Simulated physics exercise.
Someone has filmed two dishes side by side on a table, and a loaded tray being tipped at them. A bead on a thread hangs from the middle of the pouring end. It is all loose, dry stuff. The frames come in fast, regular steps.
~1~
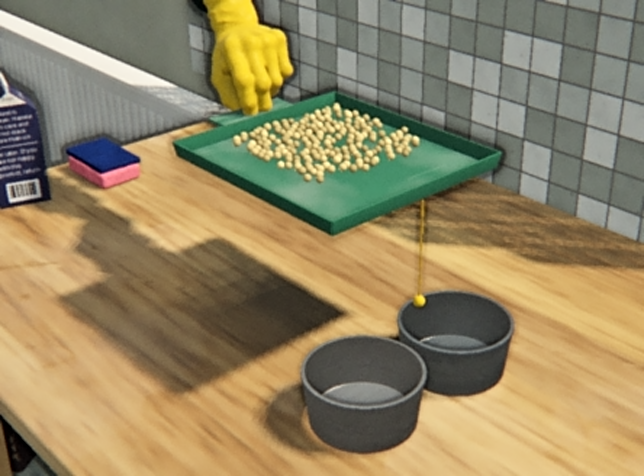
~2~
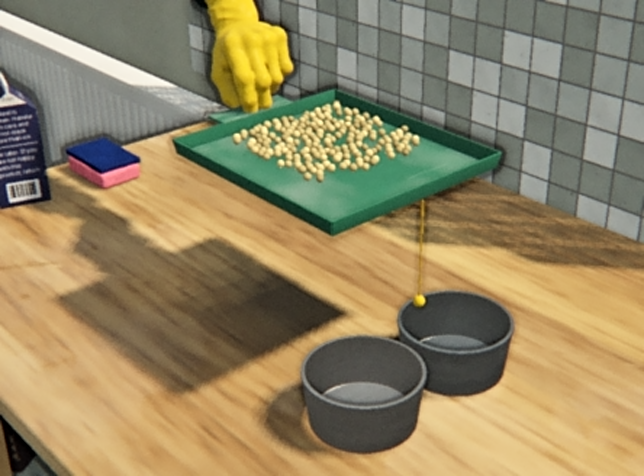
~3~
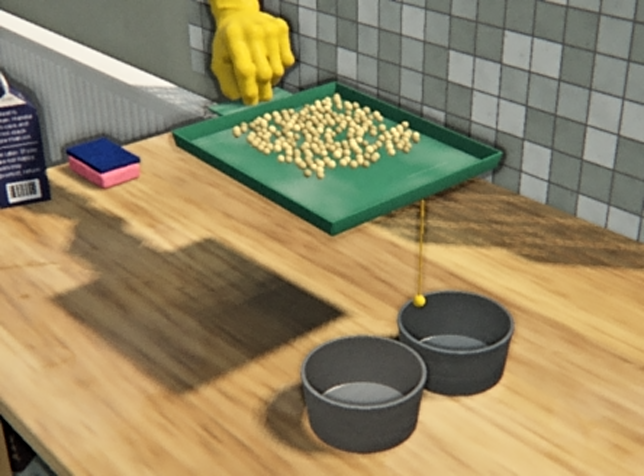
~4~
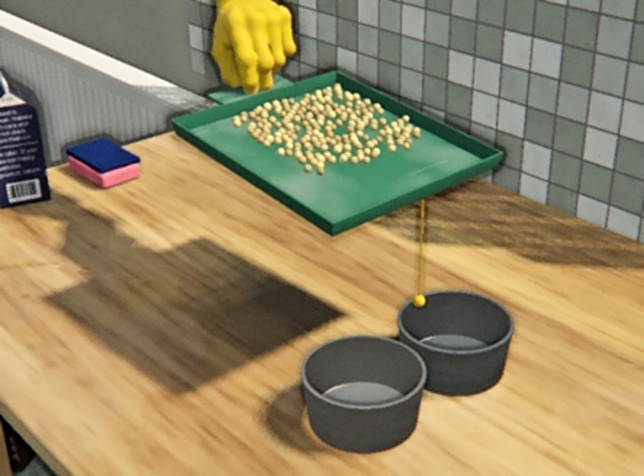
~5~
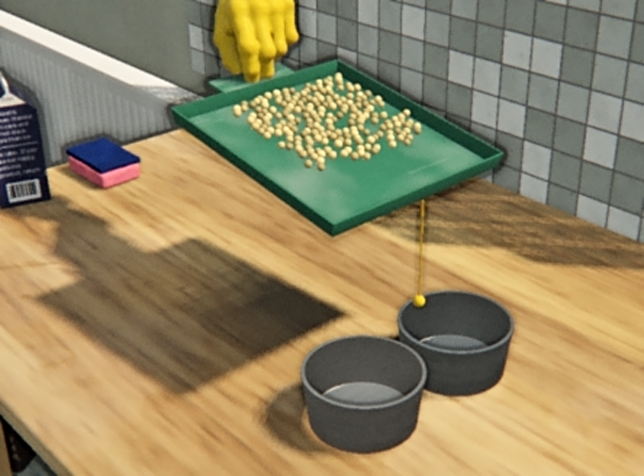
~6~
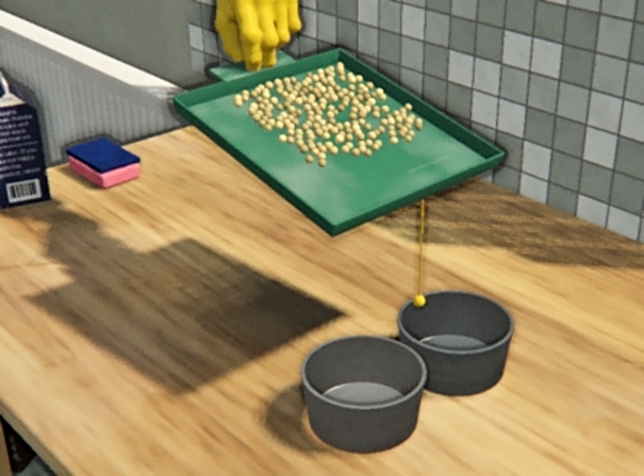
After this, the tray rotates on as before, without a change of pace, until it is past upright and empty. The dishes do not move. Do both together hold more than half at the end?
Caught overall: Over half.
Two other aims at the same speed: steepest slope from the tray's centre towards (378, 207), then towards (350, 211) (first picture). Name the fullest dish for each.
One: The dish on the left. Two: Left.
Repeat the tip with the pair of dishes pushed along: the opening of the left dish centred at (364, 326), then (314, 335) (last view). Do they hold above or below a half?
First not half, then not half.
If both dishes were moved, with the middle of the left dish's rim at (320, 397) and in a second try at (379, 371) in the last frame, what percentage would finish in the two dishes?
Near 50 % and 80 %.
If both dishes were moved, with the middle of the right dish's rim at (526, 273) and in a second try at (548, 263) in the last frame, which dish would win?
In turn: The left one; the left dish.
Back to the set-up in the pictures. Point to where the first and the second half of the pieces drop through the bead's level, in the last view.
At about (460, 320), then at (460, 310).
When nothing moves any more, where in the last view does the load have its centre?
Near (456, 373).
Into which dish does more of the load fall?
More ends in the right-hand dish.
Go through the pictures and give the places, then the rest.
In the first picture, corners of the pouring end at (332, 219) and (497, 152), level; middle of the load at (314, 140), soya beans; left dish at (406, 417); right dish at (497, 363); bead on its thread at (419, 301).
In the second picture, corners of the pouring end at (332, 219) and (497, 152), level; middle of the load at (314, 139).
In the third picture, corners of the pouring end at (333, 220) and (498, 152), tipped barely, level across its low end; middle of the load at (314, 133).
In the fourth picture, corners of the pouring end at (333, 221) and (498, 152), tipped a little, level across its low end; middle of the load at (314, 125).
In the fifth picture, corners of the pouring end at (334, 221) and (499, 153), tipped a little, level across its low end; middle of the load at (315, 117).
In the sixth picture, corners of the pouring end at (335, 222) and (500, 153), tipped a little, level across its low end; middle of the load at (316, 110); left dish at (406, 417); right dish at (497, 363).
Soon, tray tipped steeply; nearly all on the tray; a stray few in the right dish; a stray few outside both; a stray few in the air.
A while on, tray tipped right over; nearly all on the tray; a small part in the right dish; a stray few outside both; a stray few in the air.
Towards the end, tray tipped past a quarter turn; about a quarter in the left dish; about half in the right dish; about a quarter outside both.
Finally, tray tipped past a quarter turn; about a quarter in the left dish; about half in the right dish; about a quarter outside both.
